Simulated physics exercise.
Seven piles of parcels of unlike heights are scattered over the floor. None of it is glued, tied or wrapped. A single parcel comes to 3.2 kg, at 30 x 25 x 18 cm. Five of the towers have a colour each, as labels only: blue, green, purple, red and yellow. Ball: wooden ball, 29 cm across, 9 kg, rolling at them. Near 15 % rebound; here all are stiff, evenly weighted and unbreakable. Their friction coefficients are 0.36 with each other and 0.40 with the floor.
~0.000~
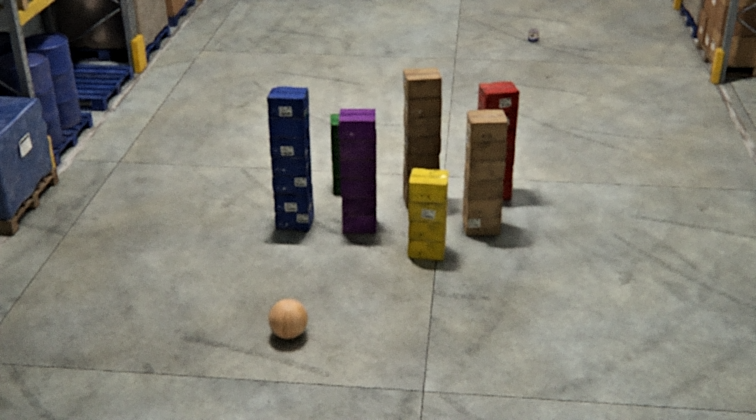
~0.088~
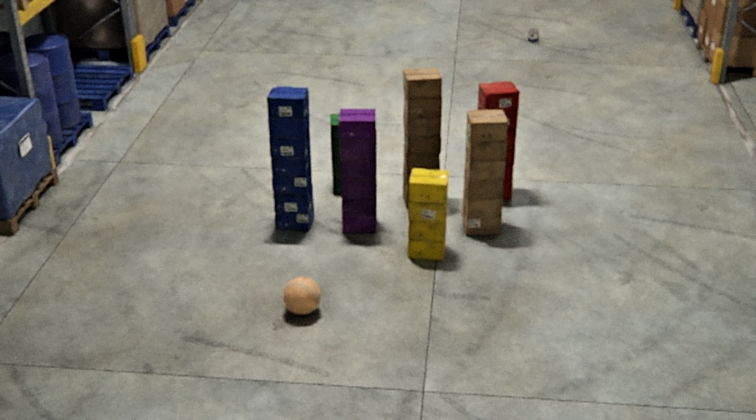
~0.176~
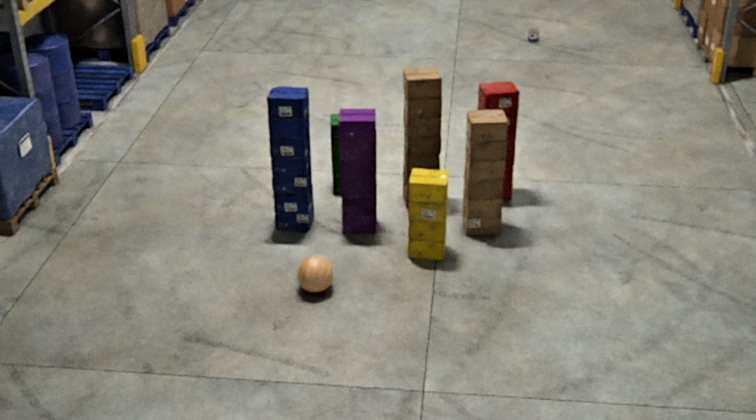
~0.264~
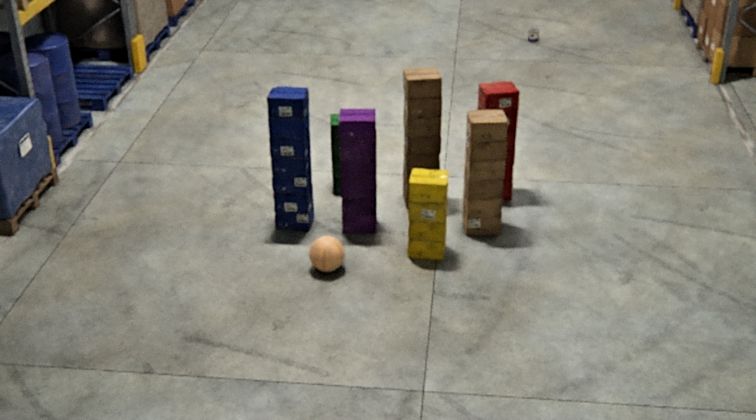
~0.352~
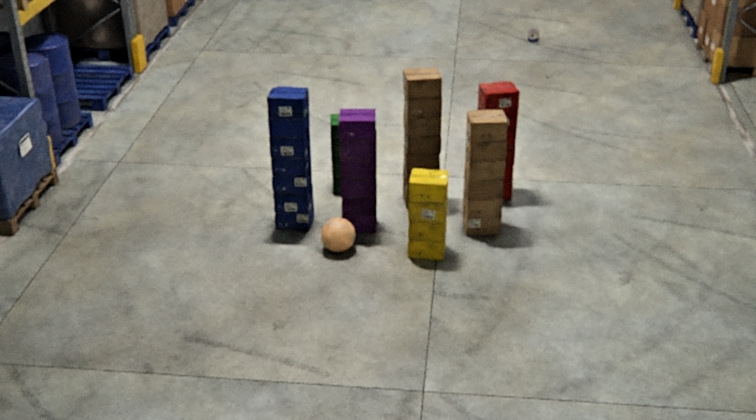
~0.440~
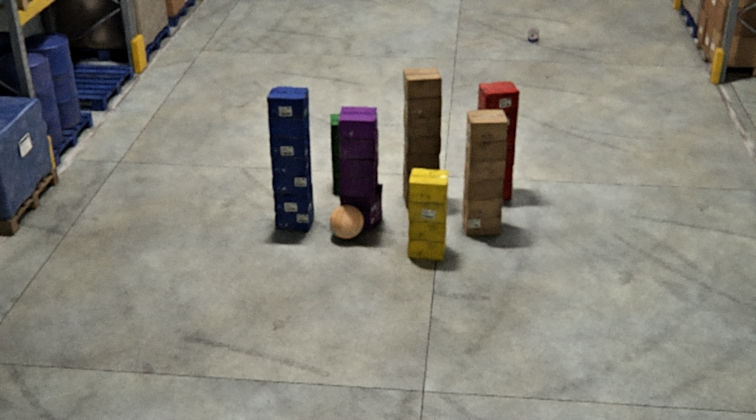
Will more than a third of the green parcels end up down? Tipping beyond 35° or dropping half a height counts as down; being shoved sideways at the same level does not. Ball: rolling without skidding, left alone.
No.
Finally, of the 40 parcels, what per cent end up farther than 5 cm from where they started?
15 %.
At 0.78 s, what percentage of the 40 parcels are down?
0 per cent at that moment.
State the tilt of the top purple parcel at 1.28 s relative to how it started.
Near 70 degrees from how it began.
By 0.78 s, ball still moving; none of the 4 green parcels down (0 of 40 in all colours); top green parcel unmoved; top purple parcel tilted 30°, 7 cm lower.
By 1.28 s, ball still moving; none of the 4 green parcels down (4 of 40 in all colours); top green parcel unmoved; top purple parcel tilted 73°, 67 cm lower.
When it is over (2.1 s), ball rolling away; none of the 4 green parcels down (4 of 40 in all colours); top green parcel unmoved; top purple parcel upside down. That is 0 per cent. In pixels of the last frame, middles, top green parcel near (347, 128), top purple parcel near (290, 252).
